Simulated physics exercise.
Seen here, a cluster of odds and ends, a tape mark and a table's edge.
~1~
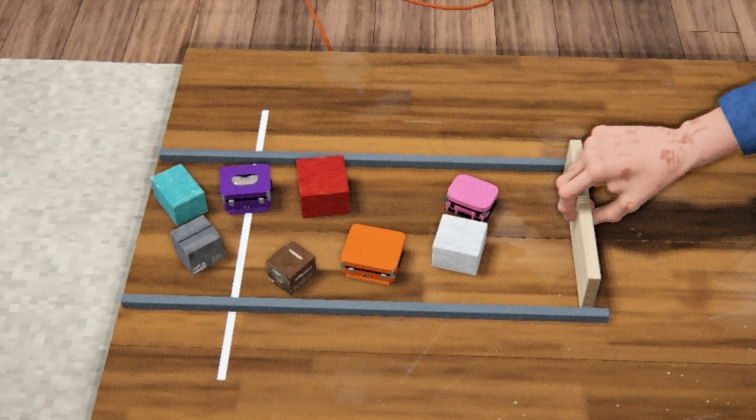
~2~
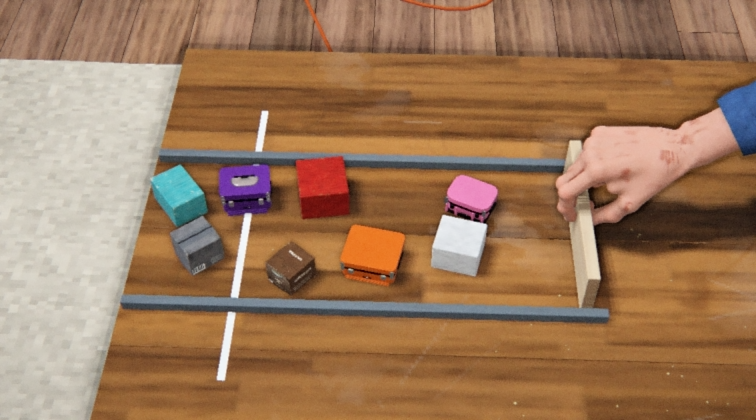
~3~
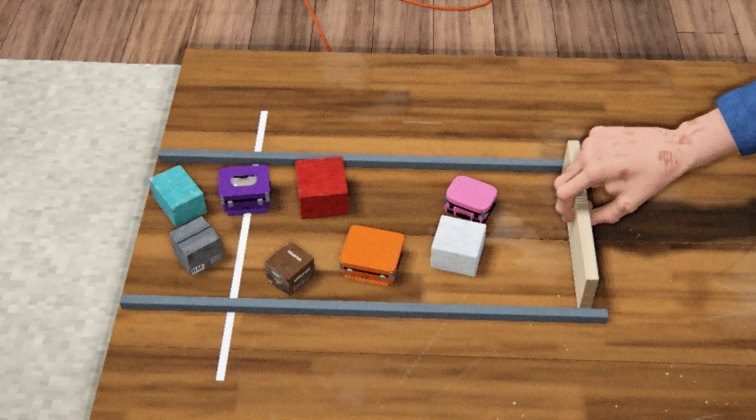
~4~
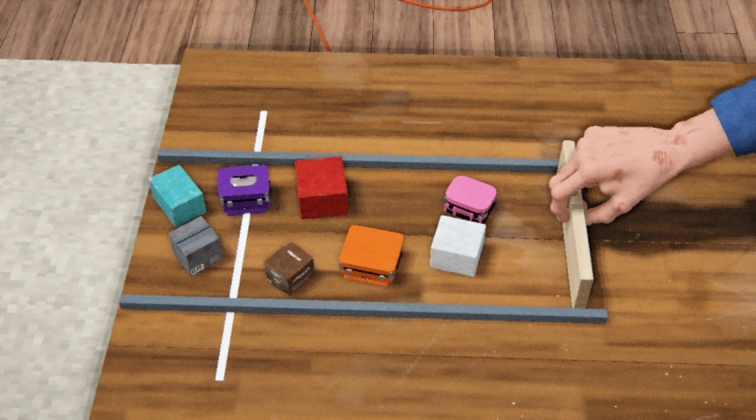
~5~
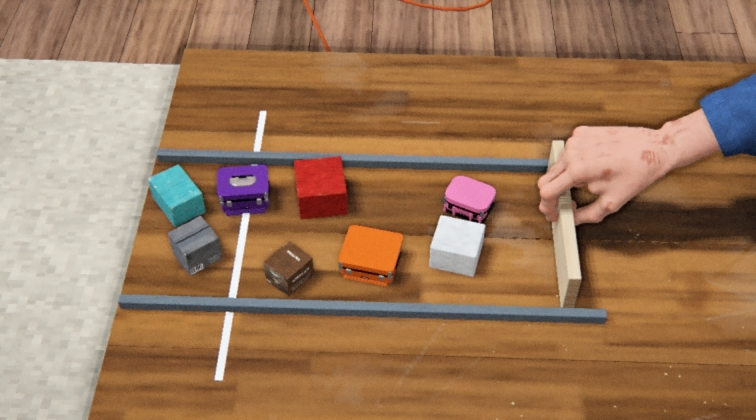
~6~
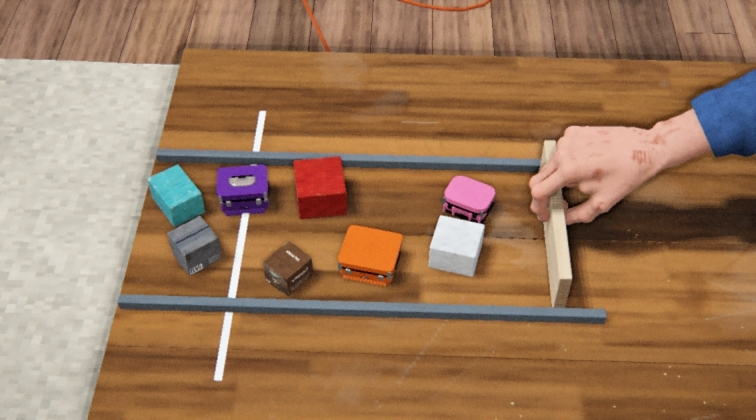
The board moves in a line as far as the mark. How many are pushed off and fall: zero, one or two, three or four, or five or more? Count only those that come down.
In the end the number that fall off is three or four.
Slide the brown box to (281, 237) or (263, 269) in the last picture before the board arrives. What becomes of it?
Place by place, it remains up; falls.
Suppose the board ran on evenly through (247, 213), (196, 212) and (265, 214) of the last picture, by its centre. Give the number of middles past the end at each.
In that order 4, 6 and 1.
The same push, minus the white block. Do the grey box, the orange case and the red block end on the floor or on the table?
The grey box remains up, the orange case survives, the red block is kept.
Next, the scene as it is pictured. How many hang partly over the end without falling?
The number is 0.
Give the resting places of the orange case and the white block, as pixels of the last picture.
Near (164, 253) and (216, 242).
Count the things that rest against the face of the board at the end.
2 of them.
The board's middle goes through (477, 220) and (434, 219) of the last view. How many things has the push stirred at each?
The counts are 2 and 3.
Early on, none off yet; turquoise block at rest near (176, 195); grey box at rest near (195, 246); purple case at rest near (244, 190).
A while later, none off yet; turquoise block travelled about its own width near (138, 199); grey box travelled about its own width near (170, 239); purple case travelled about its own width near (184, 188).
Finally, the number that fall off is three or four; lost, brown box, purple case, grey box and turquoise block.
